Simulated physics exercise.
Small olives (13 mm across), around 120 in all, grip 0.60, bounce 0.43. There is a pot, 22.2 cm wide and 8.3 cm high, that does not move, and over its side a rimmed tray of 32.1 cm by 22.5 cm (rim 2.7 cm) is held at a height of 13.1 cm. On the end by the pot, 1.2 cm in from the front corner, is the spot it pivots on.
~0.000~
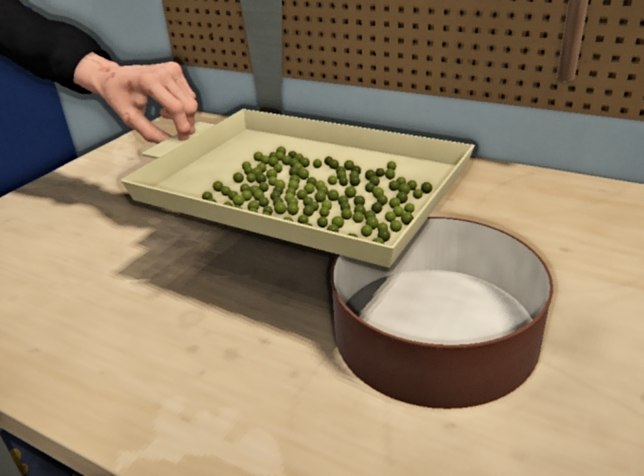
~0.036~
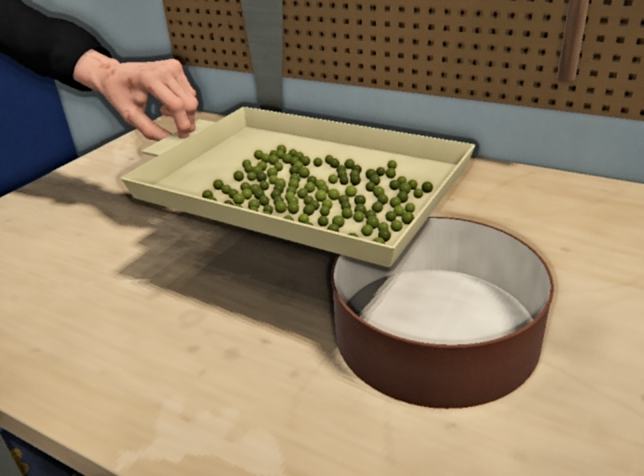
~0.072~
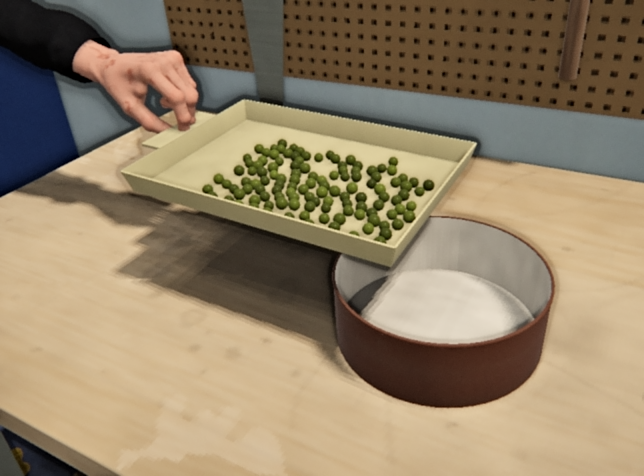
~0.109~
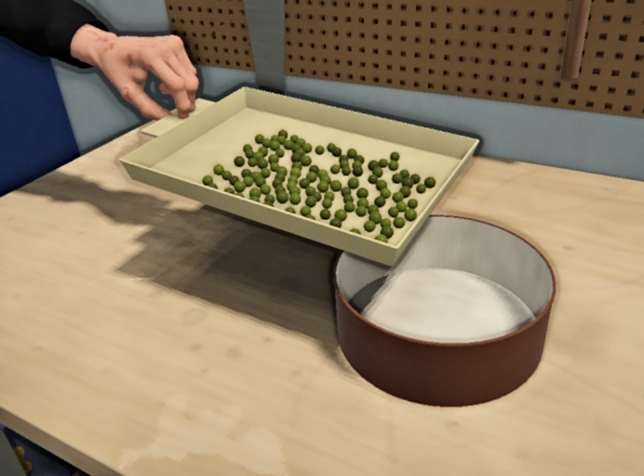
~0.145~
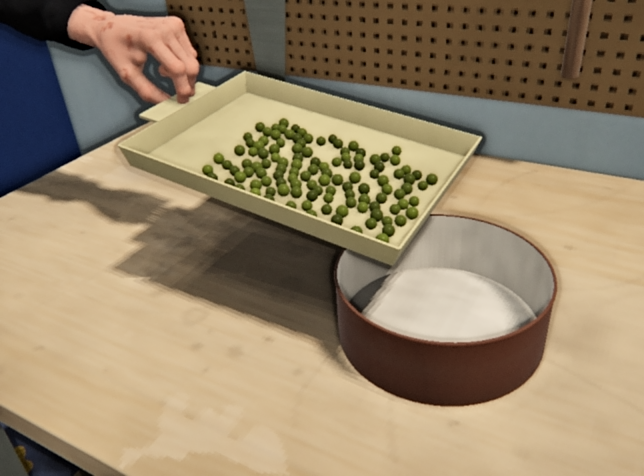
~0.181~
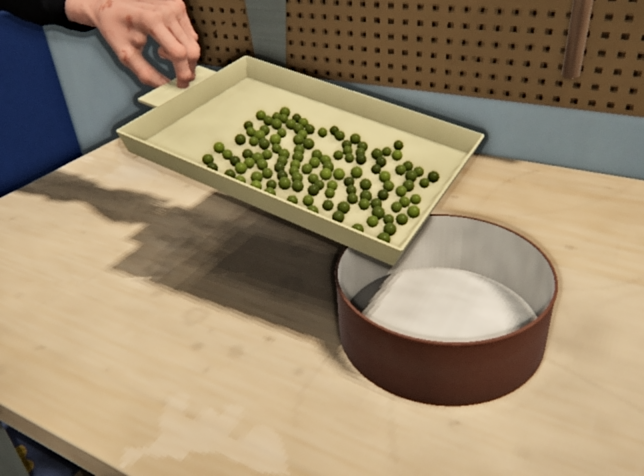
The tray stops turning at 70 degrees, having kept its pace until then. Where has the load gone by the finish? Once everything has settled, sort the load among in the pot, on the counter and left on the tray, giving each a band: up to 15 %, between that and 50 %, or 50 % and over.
Pot: Up to 15 %; counter: Up to 15 %; tray: 50 % and over.
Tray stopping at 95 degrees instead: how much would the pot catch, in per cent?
In that case, near 90 percent.
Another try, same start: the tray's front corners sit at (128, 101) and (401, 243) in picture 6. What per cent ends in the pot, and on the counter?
That works out as pot 30 and counter 10.
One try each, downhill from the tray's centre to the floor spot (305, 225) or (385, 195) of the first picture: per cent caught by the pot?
That would be close to 0 per cent and then close to 5 per cent.
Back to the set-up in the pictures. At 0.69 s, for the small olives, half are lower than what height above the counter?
Some 20 cm above the counter.
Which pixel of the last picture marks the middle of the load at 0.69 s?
The middle of the load should be near (403, 175) then.
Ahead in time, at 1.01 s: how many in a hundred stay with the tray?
Of the load, some 95 percent.
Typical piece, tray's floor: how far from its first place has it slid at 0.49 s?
Displacement on the tray: About 5 cm.
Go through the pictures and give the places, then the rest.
In the first picture, tray tilt 0 degrees, front corners at (129, 179) and (389, 242); middle of the pieces at (309, 189); pot at (439, 271).
In the second picture, tray tilt 1 degrees, front corners at (129, 177) and (390, 242); middle of the pieces at (310, 188).
In the third picture, tray tilt 2 degrees, front corners at (129, 170) and (391, 242); middle of the pieces at (311, 184).
In the fourth picture, tray tilt 5 degrees, front corners at (128, 158) and (393, 242), lowest corner right front; middle of the pieces at (312, 177).
In the fifth picture, tray tilt 8 degrees, front corners at (127, 144) and (396, 242), lowest corner right front; middle of the pieces at (313, 170).
In the sixth picture, tray tilt 11 degrees, front corners at (125, 130) and (398, 243), lowest corner right front; middle of the pieces at (314, 163); pot at (443, 269). The tray's pace is about 95 degrees a second.
After 0.49 s, tilt 41 degrees; the tray holds 100 %, the pot 0 %.
After 0.69 s, tilt 60 degrees; the tray holds 100 %, the pot 0 %.
Then, at 1.01 s, tilt 70 degrees; the tray holds 95 %, the pot 5 %.
By 1.7 s all is still; pot 5 %, counter 0 %, tray 90 %.
